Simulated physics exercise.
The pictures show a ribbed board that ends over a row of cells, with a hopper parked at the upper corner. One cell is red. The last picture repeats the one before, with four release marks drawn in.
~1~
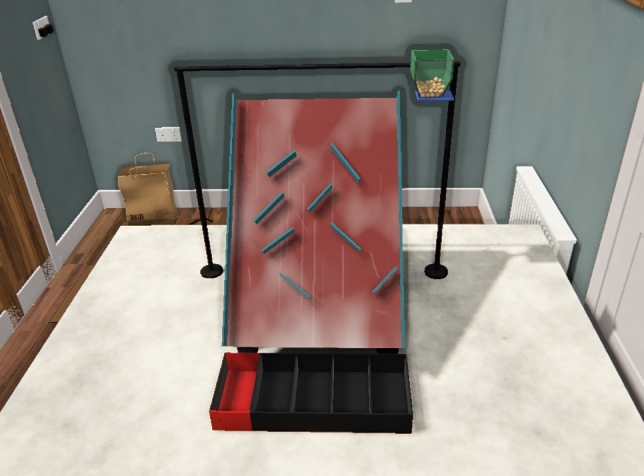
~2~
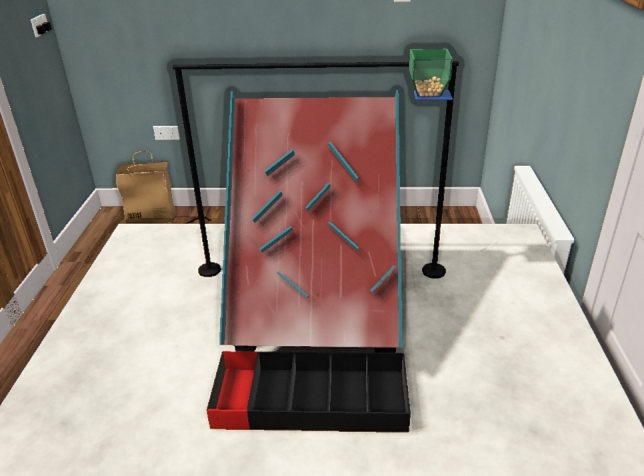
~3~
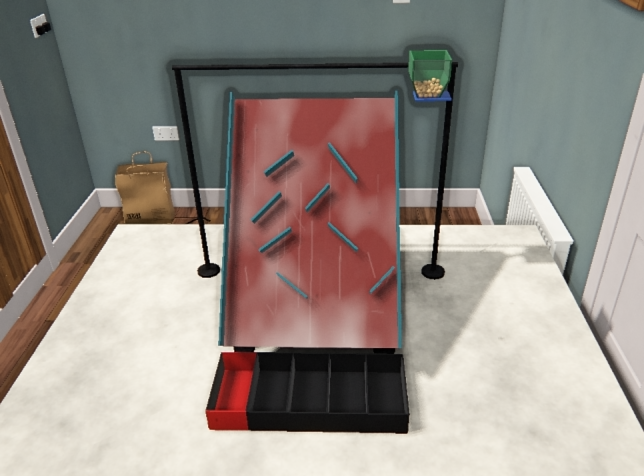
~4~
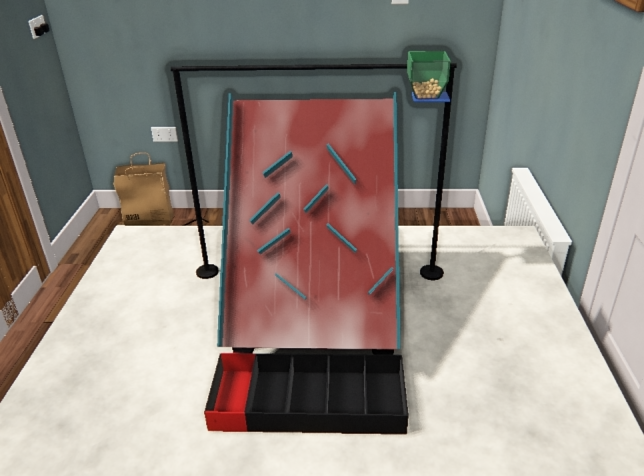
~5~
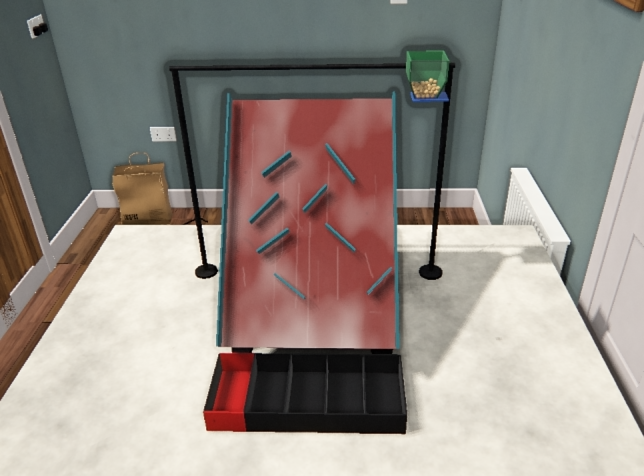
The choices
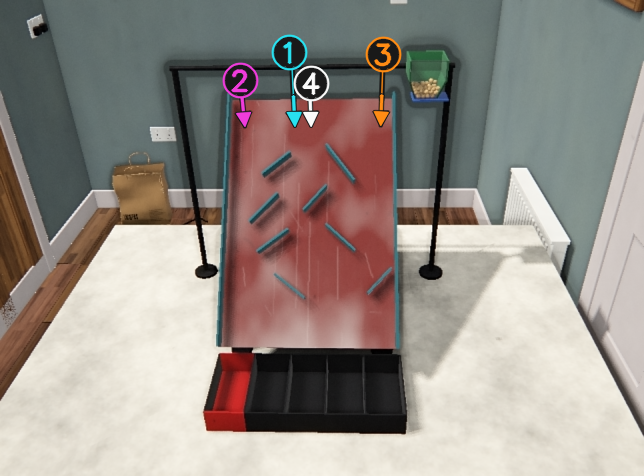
On a pale tabletop in a teal-walled room, a green hopper sits above a red ribbed board and cells, nothing visibly moving.
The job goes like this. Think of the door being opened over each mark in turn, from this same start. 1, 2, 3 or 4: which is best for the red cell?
Mark 2.
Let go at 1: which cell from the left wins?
The first from the left.
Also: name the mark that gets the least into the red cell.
Here it is mark 3.
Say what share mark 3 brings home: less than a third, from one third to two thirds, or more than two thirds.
Mark 3 gives less than a third.
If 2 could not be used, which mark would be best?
Mark 1.
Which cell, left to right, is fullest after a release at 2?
The first from the left.
On the marked copy, mark 1 meets the board at (294, 121); mark 2 meets the board at (244, 121); mark 3 meets the board at (380, 120); mark 4 meets the board at (310, 121).
Choosing 1, about two thirds in the red cell, about a quarter in other cells.
Choosing 2, nearly all in the red cell, a stray few outside the box.
Choosing 3, none in the red cell, nearly all in other cells, a small part held on the board.
Choosing 4, about two thirds in the red cell, about a third in other cells.
